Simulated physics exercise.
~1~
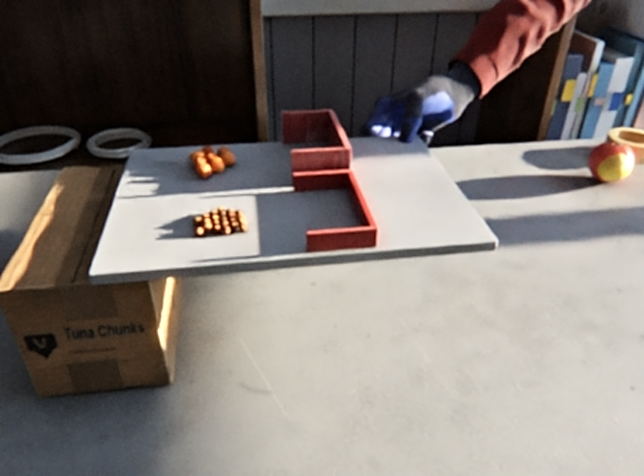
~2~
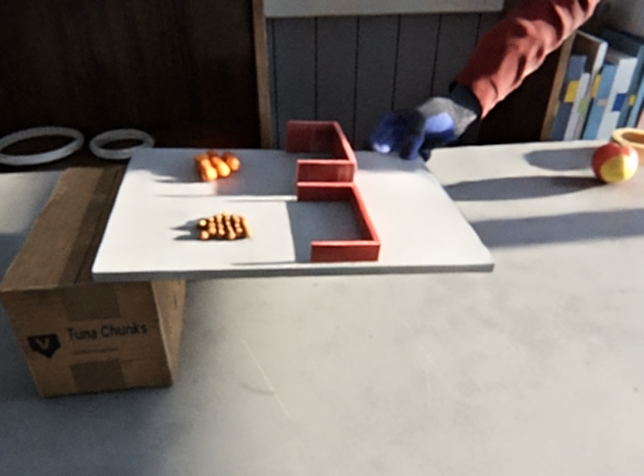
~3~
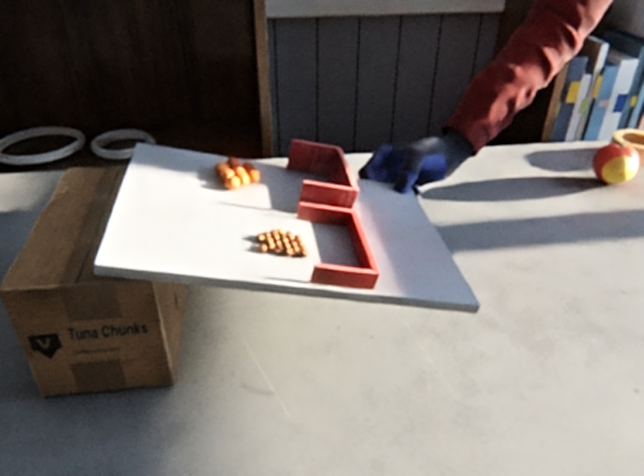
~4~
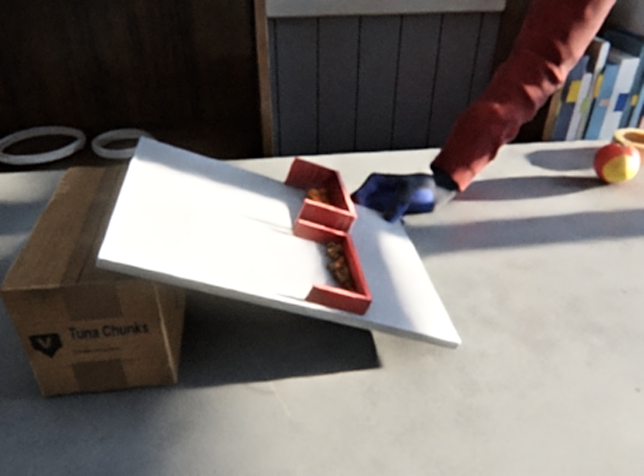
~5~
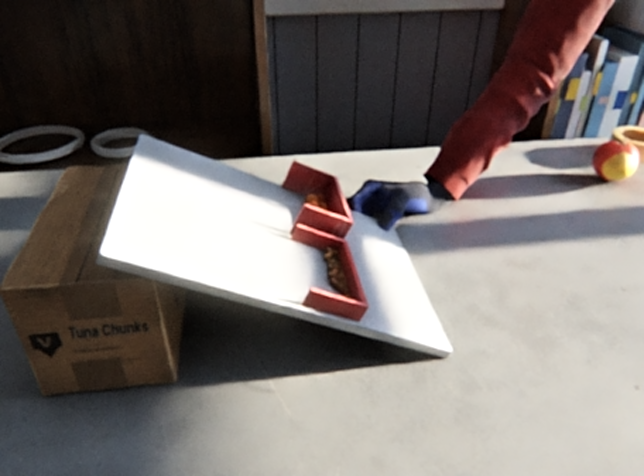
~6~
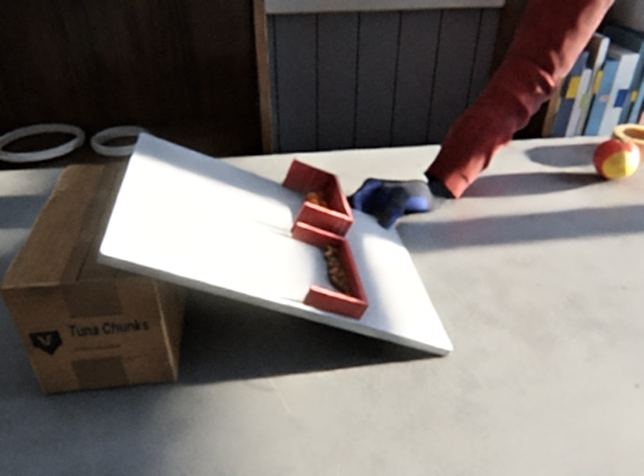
The footage shows a gloved hand lowering the right end of a pale board propped on a cardboard box, tilting it into a ramp. Two clusters of small orange and brown pieces slide down to the right and end up gathered against red barriers, where they stay.
